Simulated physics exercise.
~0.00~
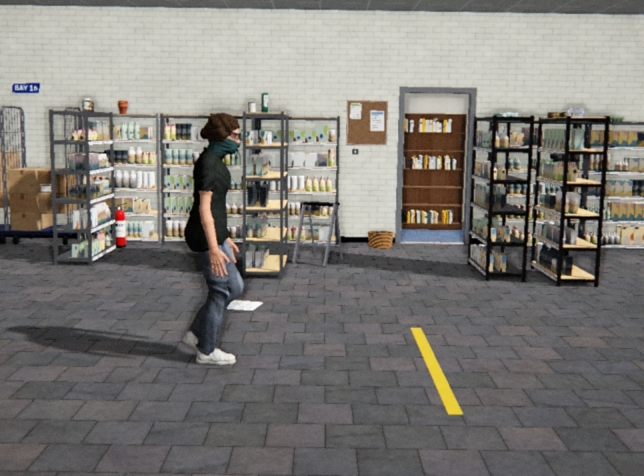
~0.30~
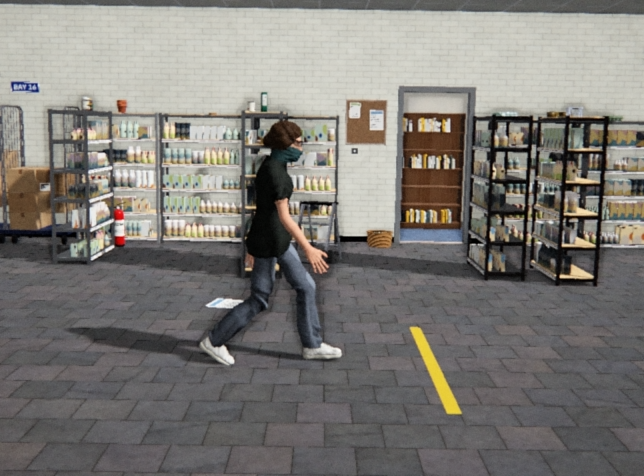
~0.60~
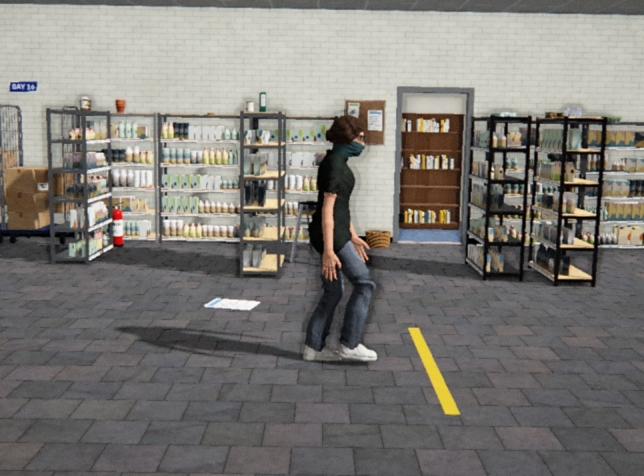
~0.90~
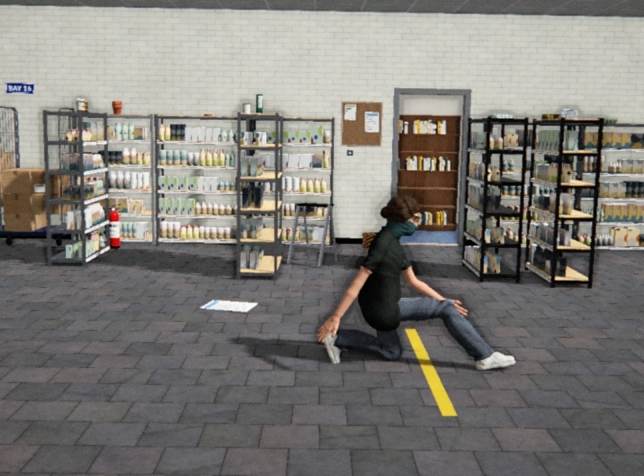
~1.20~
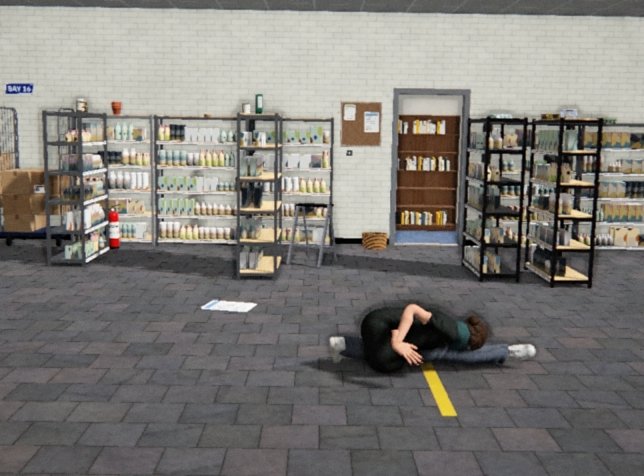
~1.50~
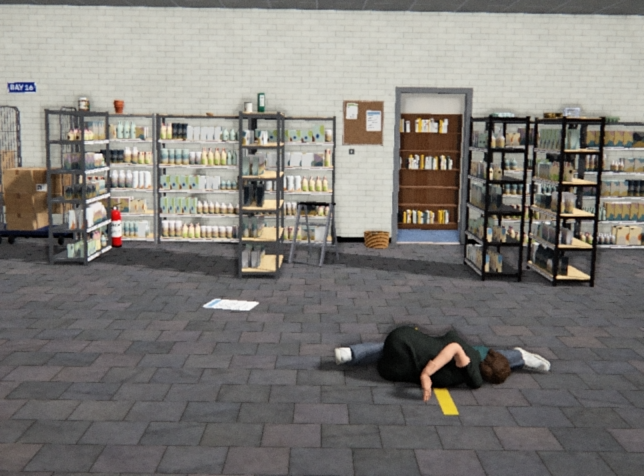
Storeroom with stocked shelves, a masked person walking right, sinking into a split at a yellow floor strip and slumping forward across it.
